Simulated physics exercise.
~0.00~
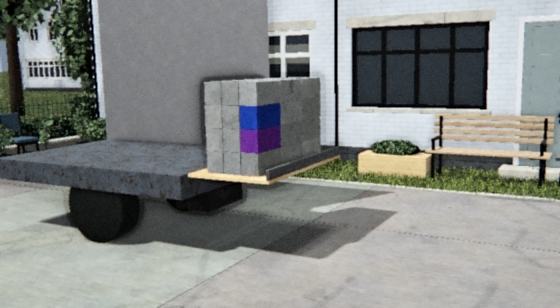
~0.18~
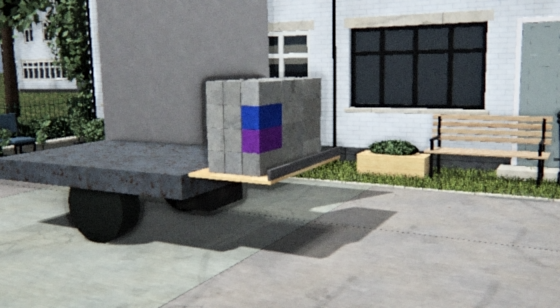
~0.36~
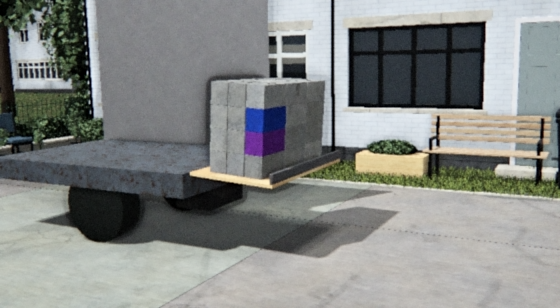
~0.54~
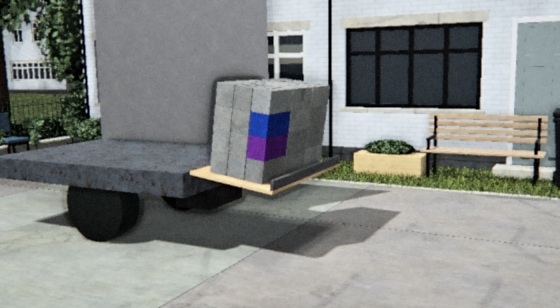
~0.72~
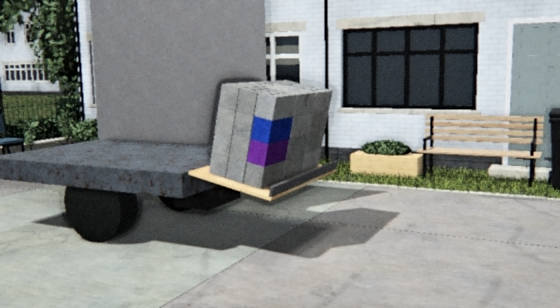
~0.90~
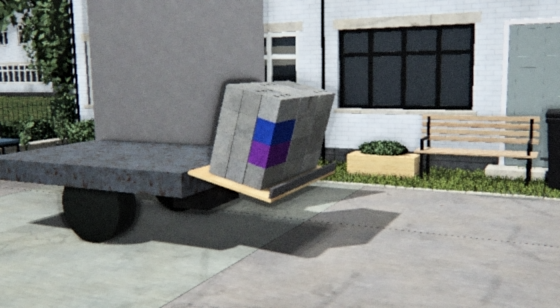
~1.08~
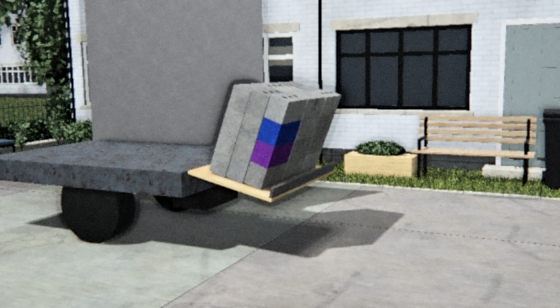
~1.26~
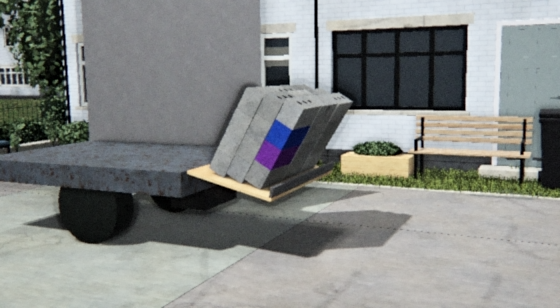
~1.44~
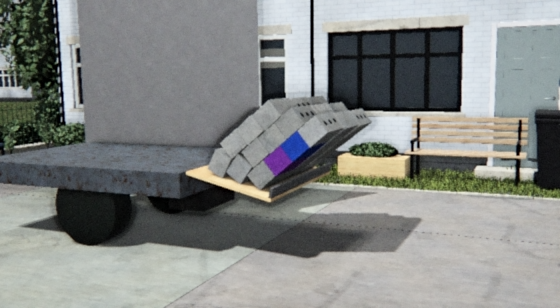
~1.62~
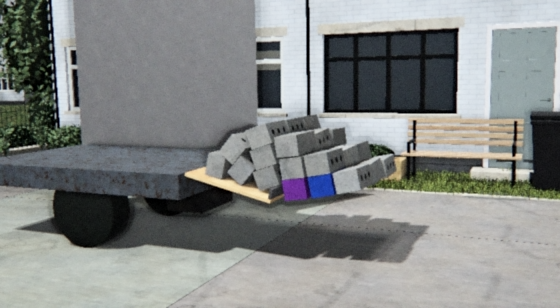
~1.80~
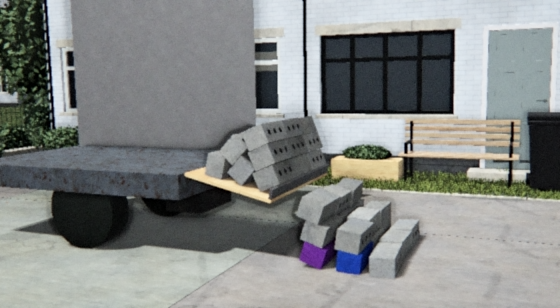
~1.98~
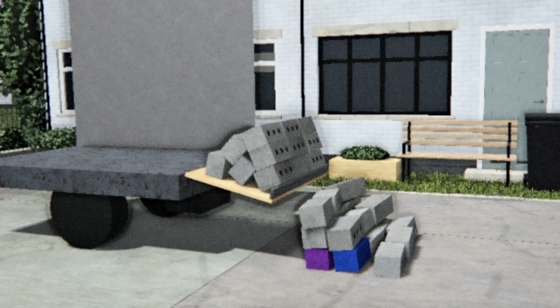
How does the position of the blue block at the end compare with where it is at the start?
At the start the blue block sits in the upright stack on the tail lift, just above the purple one. By the end it is on the ground, lower and further right, beside the purple block in the pile of fallen grey blocks.
